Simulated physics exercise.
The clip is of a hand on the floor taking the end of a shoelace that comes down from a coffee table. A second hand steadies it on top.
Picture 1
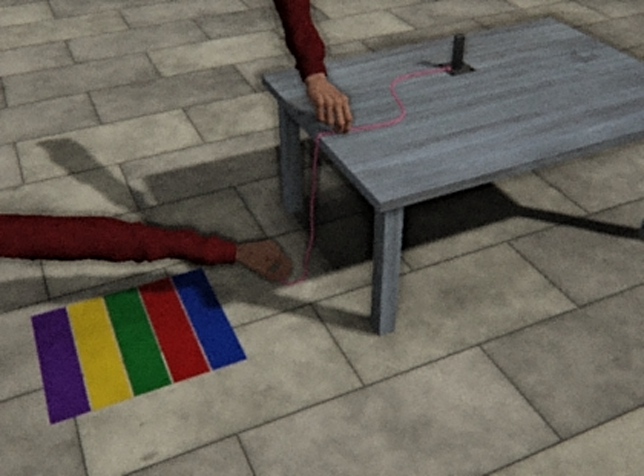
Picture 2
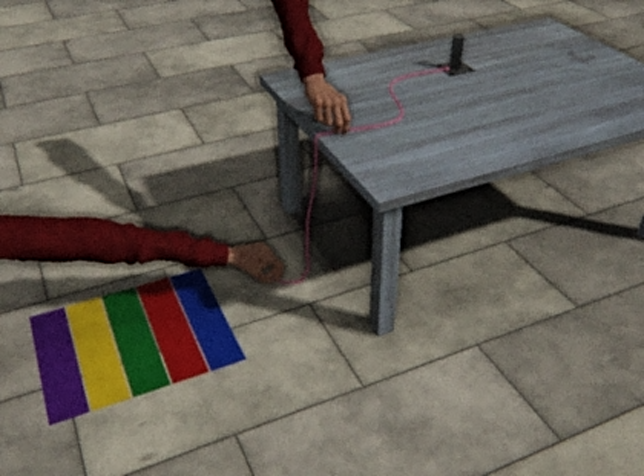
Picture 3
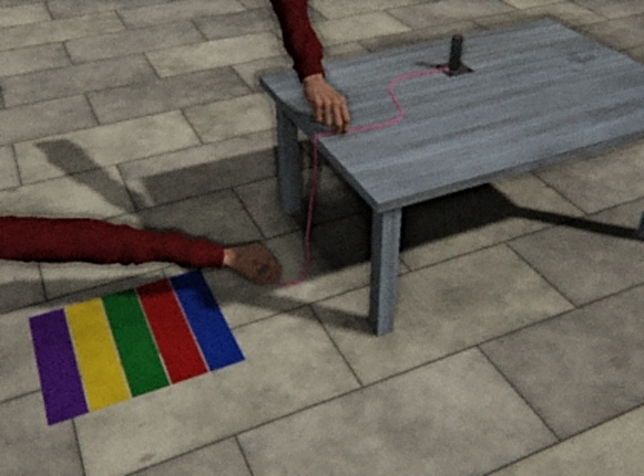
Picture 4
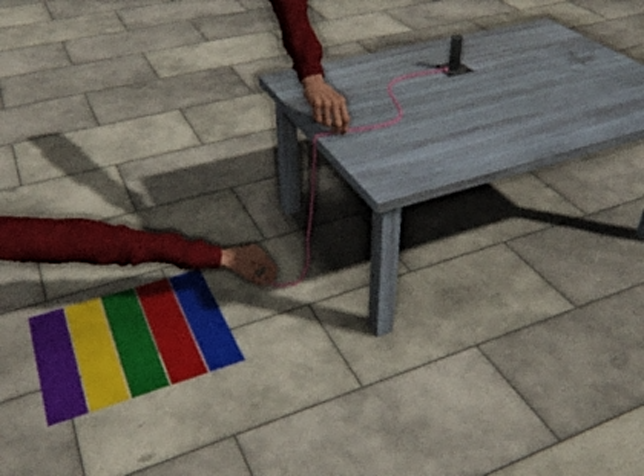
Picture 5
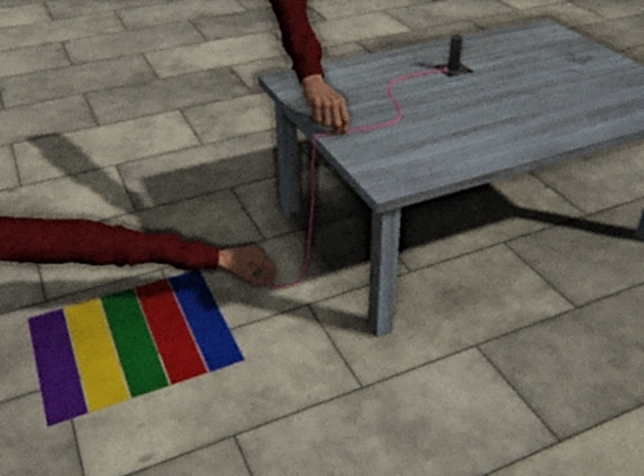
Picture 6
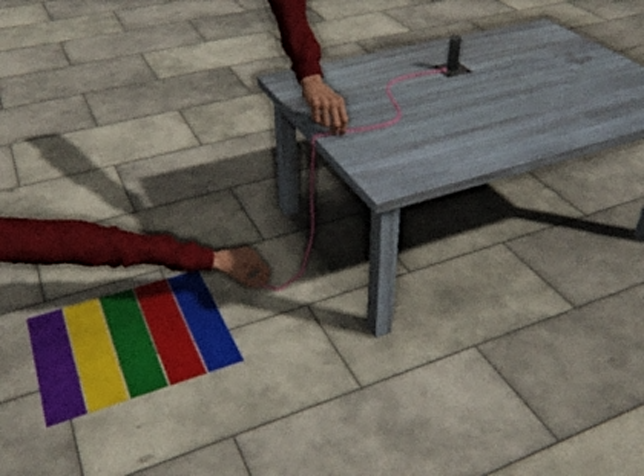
A hand in a dark red sleeve reaches in from the left near a paved stone floor, seen from above at an angle, holding the end of a thin pink shoelace. The lace crosses a grey wooden coffee table from a small dark post, passes under another hand, and hangs beside purple, yellow, green, red and blue stripes. The lower hand draws the end slightly left.
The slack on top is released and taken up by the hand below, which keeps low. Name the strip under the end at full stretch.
Over green.
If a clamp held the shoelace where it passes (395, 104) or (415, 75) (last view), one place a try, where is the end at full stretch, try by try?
Try by try, around (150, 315) and (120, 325).
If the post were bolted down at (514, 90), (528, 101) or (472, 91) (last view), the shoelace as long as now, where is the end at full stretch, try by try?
Try by try, around (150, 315), (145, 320) and (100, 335).
Soon after, end near (185, 306); over blue.
Then, end near (145, 318); over green.
At full stretch, end near (120, 326); over green. The end stops over the green strip.
